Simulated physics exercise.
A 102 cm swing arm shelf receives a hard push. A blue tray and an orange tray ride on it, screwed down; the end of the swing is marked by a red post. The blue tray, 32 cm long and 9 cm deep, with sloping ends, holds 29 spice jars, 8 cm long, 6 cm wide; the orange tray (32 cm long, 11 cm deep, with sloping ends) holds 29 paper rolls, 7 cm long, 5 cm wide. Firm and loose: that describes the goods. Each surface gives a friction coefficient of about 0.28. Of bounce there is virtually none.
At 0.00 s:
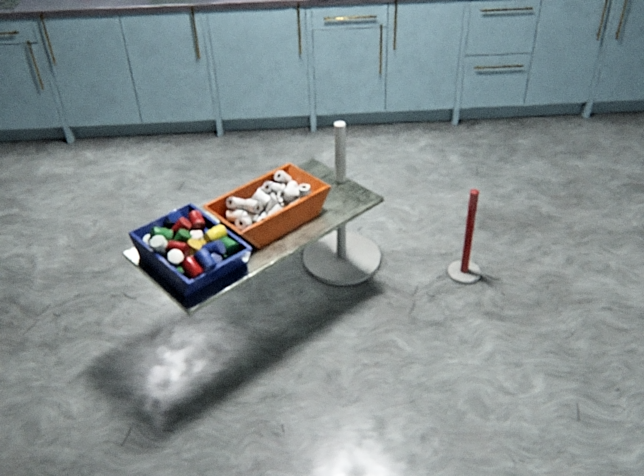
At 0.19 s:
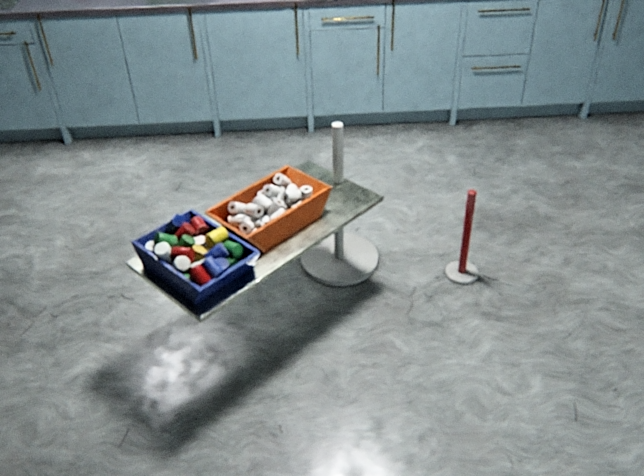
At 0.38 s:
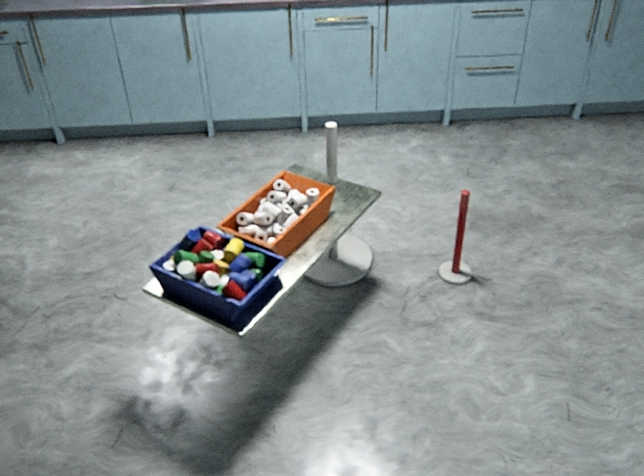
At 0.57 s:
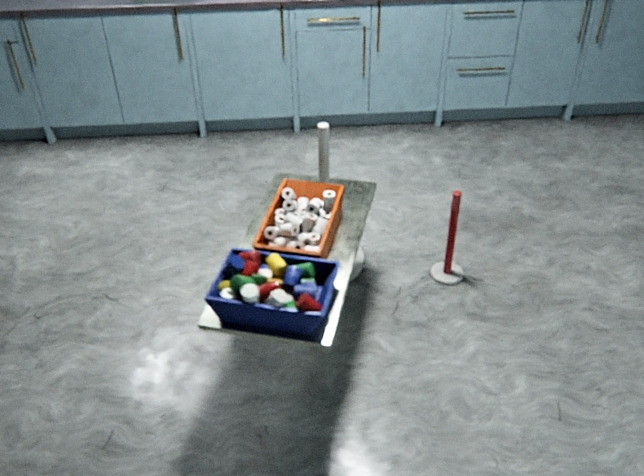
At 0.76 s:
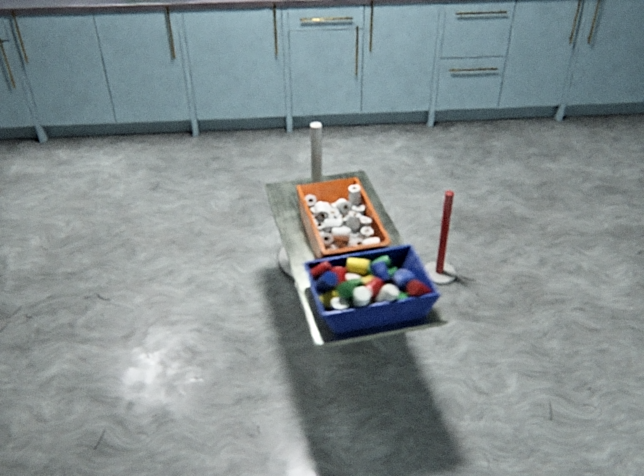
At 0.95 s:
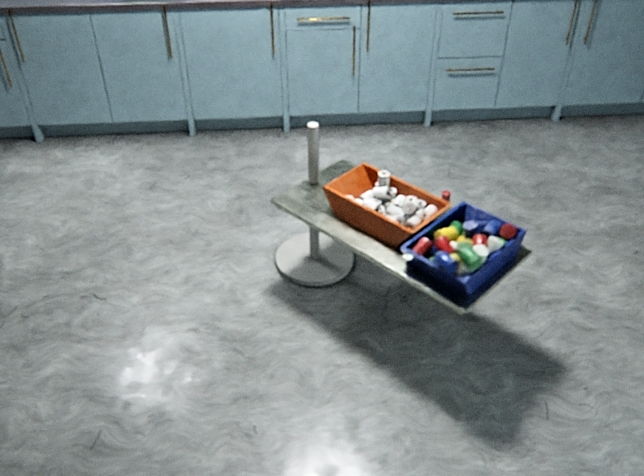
In a room with pale blue cabinets, a shelf on a post swung around toward the viewer and then to the right, carrying a blue tray of colorful jars and an orange tray of white rolls.
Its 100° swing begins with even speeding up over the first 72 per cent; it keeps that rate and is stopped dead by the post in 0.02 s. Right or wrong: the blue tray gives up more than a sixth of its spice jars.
Right.
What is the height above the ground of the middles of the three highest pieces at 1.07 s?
Close to 68 cm up.
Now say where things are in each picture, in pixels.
In the first frame (each is followed by its nearest rim corner in this view), blue tray, (188, 281); orange tray (its farthest corner), (290, 163); turned through 0°; none out.
Blue tray, (199, 288); orange tray, (288, 166); turned through 4°, in the second frame.
Blue tray, (238, 303); orange tray, (285, 171); turned through 15°, in the third frame.
Blue tray, (321, 314); orange tray, (286, 179); turned through 34°, in the fourth frame.
Blue tray, (437, 294); orange tray, (298, 186); turned through 60°, in the fifth frame.
Blue tray, (524, 230); orange tray, (325, 186); turned through 92°; none out, in the sixth frame.
After 0.99 s, the shelf hits the red post.
After 1.07 s, blue tray 27 in, 2 out and orange tray 29 in, 0 out.
After 1.19 s, blue tray 23 in, 6 out and orange tray 29 in, 0 out.
After 1.41 s, blue tray 21 in, 8 out and orange tray 29 in, 0 out.
Final count (at 1.84 s), blue tray 21 in, 8 out and orange tray 29 in, 0 out. Asked share, 8 of 29, 28 per cent.
